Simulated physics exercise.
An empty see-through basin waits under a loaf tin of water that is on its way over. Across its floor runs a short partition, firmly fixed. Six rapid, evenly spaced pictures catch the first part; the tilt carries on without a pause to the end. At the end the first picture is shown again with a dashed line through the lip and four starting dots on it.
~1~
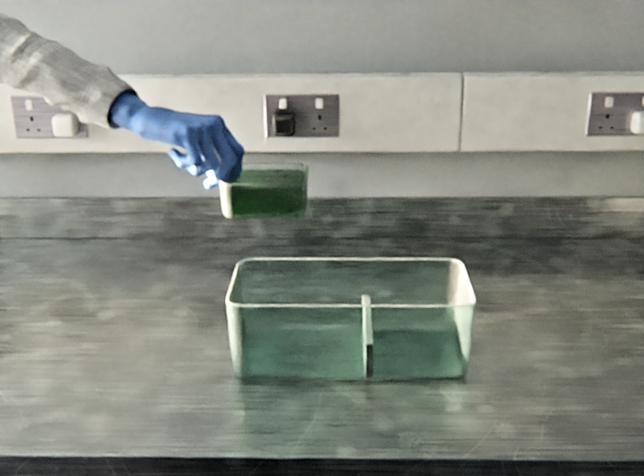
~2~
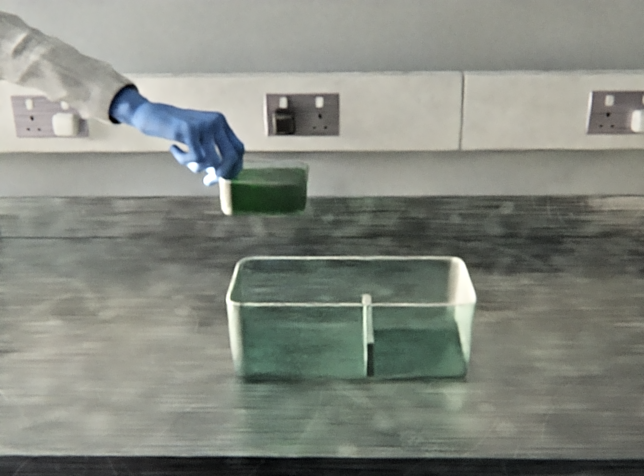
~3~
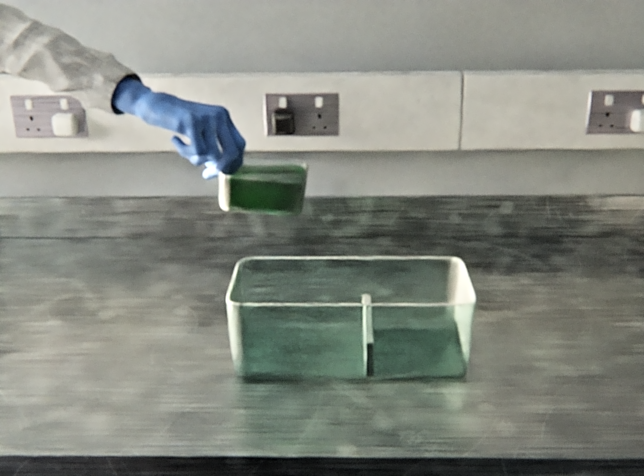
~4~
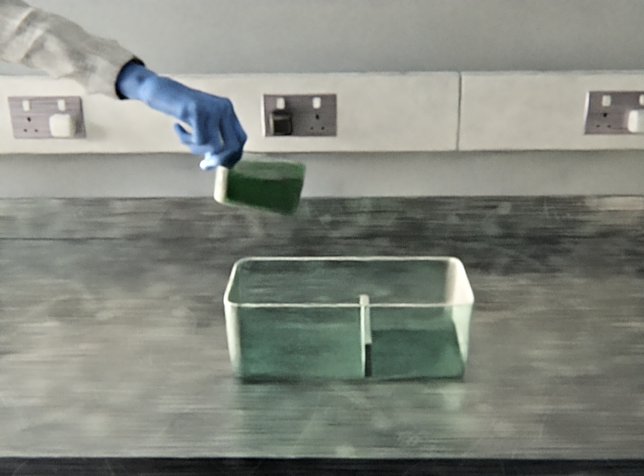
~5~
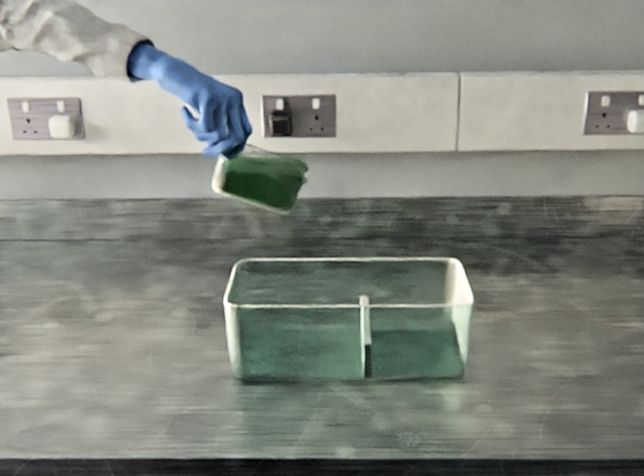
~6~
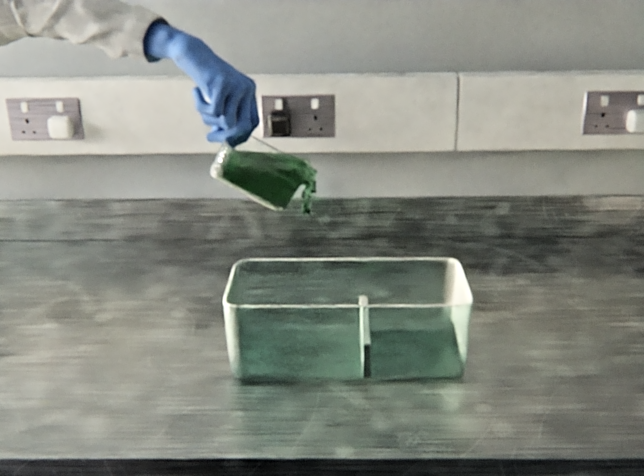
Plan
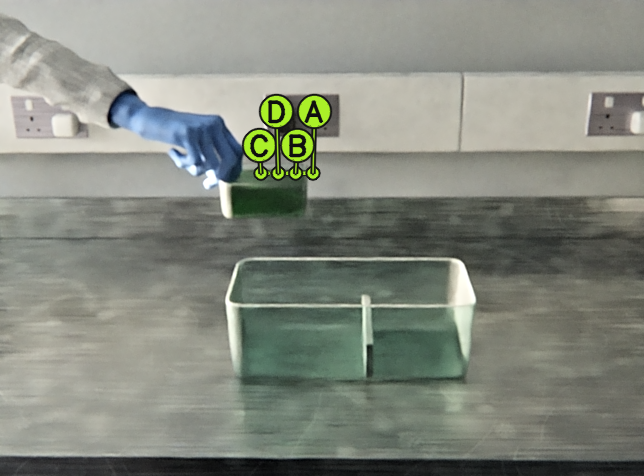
Blue-gloved hand holding a small tub of green liquid above a clear divided basin, then tilting it rightward until liquid starts spilling over the lip.
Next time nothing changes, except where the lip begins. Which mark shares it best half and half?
Dot B.
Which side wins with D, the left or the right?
More ends on the left.
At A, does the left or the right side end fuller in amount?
The right one.
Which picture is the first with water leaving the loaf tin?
Picture 5.
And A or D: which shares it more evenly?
The answer is A.
On the marked copy, A at (312, 173); B at (295, 173); C at (260, 173); D at (278, 173).
With A, about 26 % ends left of the wall and 72 % right of it.
With B, about 49 % ends left of the wall and 49 % right of it.
With C, about 95 % ends left of the wall and 4 % right of it.
With D, about 90 % ends left of the wall and 8 % right of it.
